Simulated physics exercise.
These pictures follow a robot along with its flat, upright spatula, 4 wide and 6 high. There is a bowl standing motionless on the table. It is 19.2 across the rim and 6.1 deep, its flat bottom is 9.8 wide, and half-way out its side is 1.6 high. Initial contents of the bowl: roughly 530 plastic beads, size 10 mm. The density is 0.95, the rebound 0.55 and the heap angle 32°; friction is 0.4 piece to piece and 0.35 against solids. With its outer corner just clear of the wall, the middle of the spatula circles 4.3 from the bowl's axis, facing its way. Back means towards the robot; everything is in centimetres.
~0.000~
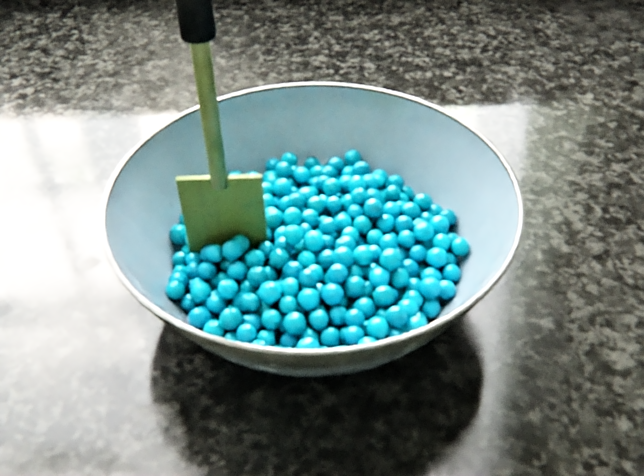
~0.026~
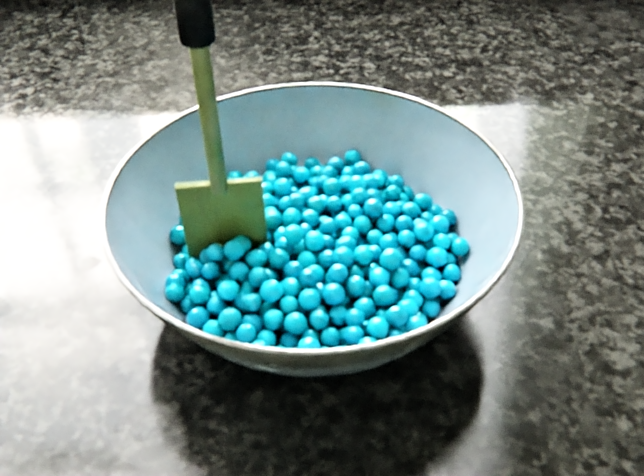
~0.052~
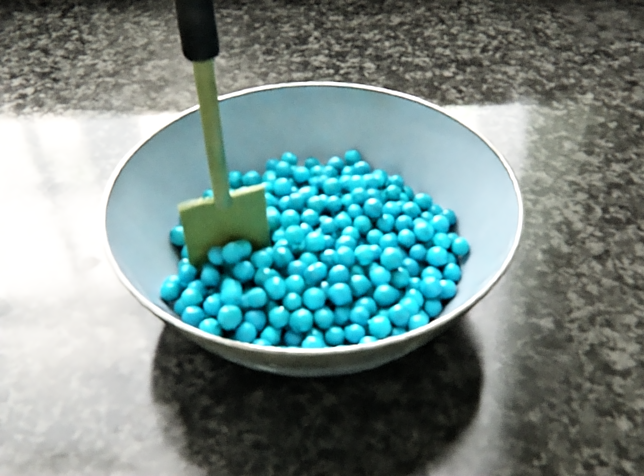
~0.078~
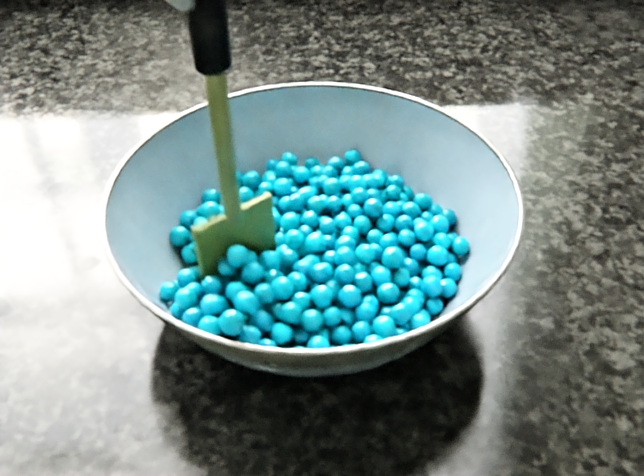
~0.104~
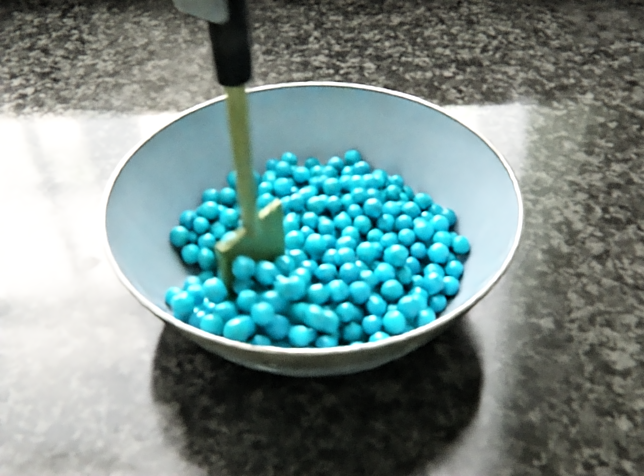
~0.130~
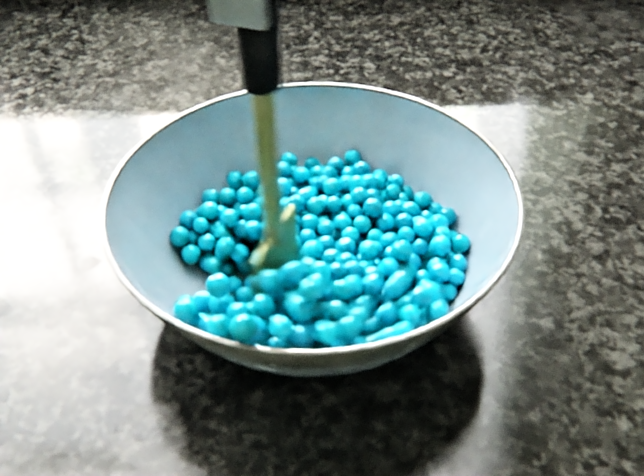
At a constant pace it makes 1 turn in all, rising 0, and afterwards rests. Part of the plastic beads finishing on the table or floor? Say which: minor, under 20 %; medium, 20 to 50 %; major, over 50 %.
That would be a minor share.
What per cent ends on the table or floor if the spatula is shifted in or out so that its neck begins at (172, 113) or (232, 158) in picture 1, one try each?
I'd guess some 10 and 0 percent.
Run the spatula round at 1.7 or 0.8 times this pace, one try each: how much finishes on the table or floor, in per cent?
First try close to 35, second close to 0, in per cent.
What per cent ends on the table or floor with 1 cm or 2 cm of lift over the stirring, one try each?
Some 5 and 5 per cent.
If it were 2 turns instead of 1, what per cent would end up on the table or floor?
Roughly 10 per cent.
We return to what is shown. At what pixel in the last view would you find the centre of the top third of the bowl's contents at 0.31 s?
Roughly at (427, 180).
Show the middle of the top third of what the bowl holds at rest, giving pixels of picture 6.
It is centred near (226, 281).
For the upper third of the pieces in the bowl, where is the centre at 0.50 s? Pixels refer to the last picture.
Centre estimate: (241, 161).
After 0.31 s, 179° round, highest piece 8 above the table; 519 in the bowl, 4 on the table or floor, 6 in flight or on the tool.
After 0.50 s, 292° round, highest piece 8 above the table; 510 in the bowl, 15 on the table or floor, 4 in flight or on the tool.
After 0.79 s, 0° round, highest piece 7 above the table; 499 in the bowl, 30 on the table or floor.
After 1.49 s, 0° round, highest piece 6 above the table; 499 in the bowl, 30 on the table or floor.
At rest, 499 in the bowl, 30 on the table or floor. That is 6 % on the table or floor.
